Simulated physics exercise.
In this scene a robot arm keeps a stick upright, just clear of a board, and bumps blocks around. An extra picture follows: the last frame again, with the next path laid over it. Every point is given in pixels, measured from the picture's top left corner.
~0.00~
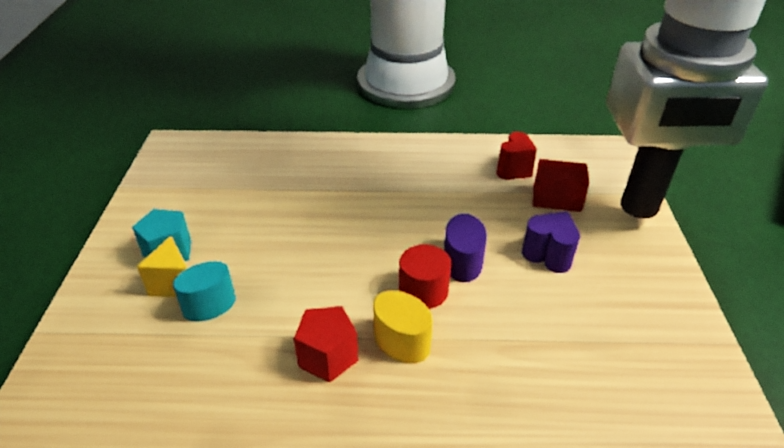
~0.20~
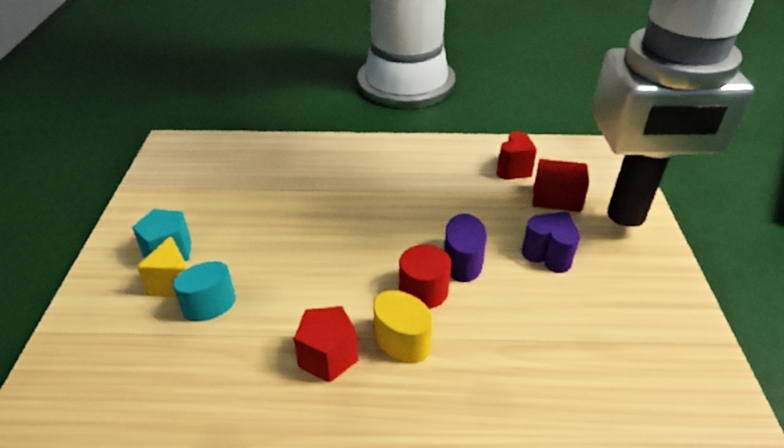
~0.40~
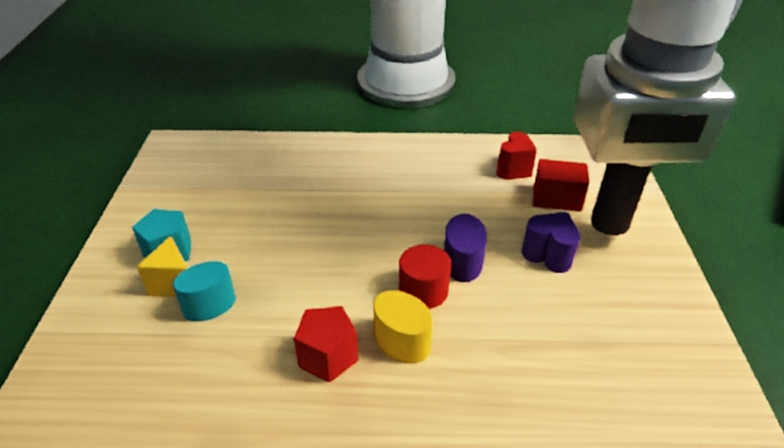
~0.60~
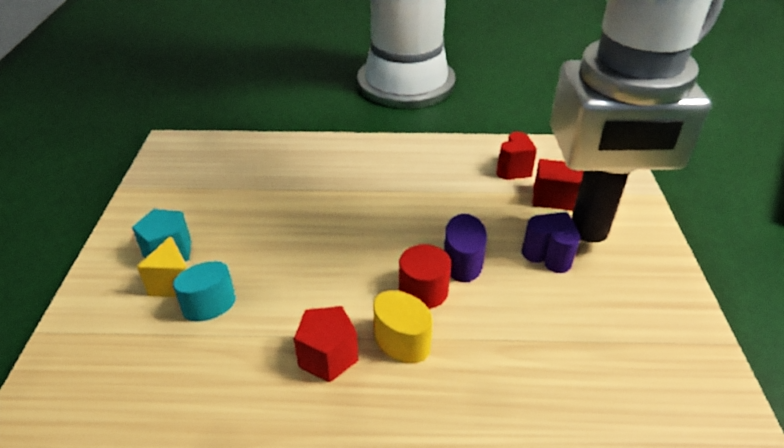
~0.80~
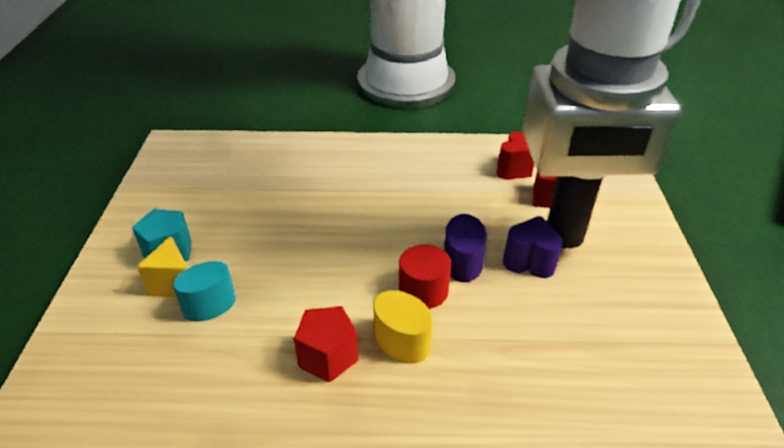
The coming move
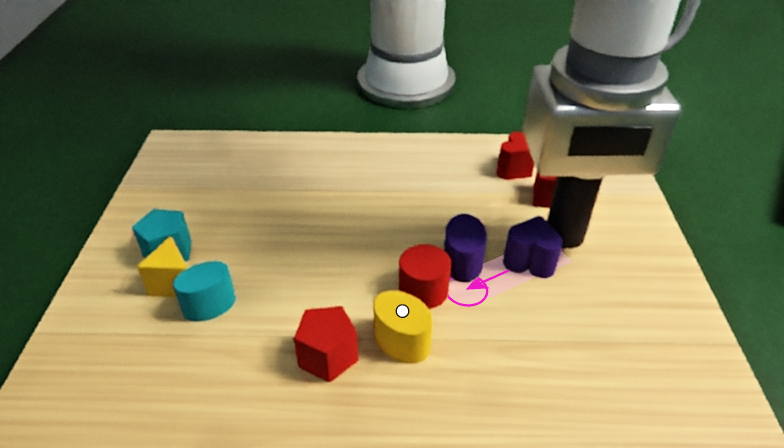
Robot arm with a black stick moving left across a wooden board, reaching the purple heart block and nudging it slightly left.
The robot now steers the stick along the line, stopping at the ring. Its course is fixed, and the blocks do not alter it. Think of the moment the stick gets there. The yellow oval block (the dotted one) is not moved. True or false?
That is true.
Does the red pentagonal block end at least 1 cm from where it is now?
No - that is not the case.
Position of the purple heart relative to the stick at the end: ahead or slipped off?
The purple heart is leading.
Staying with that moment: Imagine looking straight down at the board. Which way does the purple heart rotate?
The answer is counter-clockwise.
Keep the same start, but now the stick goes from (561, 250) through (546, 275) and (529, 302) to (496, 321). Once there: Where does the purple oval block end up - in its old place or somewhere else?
It shifts position.
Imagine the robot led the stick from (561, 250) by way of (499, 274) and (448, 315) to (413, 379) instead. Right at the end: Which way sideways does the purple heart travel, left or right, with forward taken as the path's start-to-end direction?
With start-to-end as forward, it shifts left.
Path on the board, straight from (561, 250) to (466, 289); the dot is on the yellow oval block.
What follows on the original path. One third of the way, stick (532, 248); purple oval block (461, 232); purple heart (504, 248).
Two thirds of the way, stick (500, 261); purple oval block (460, 232), turned 15° clockwise; purple heart (477, 268), turned 15° anticlockwise.
At the end, stick (468, 275); red pentagonal block in place; yellow oval block in place; red round block (422, 261); purple oval block (452, 230), turned 30° clockwise; purple heart (459, 291), turned 35° anticlockwise.
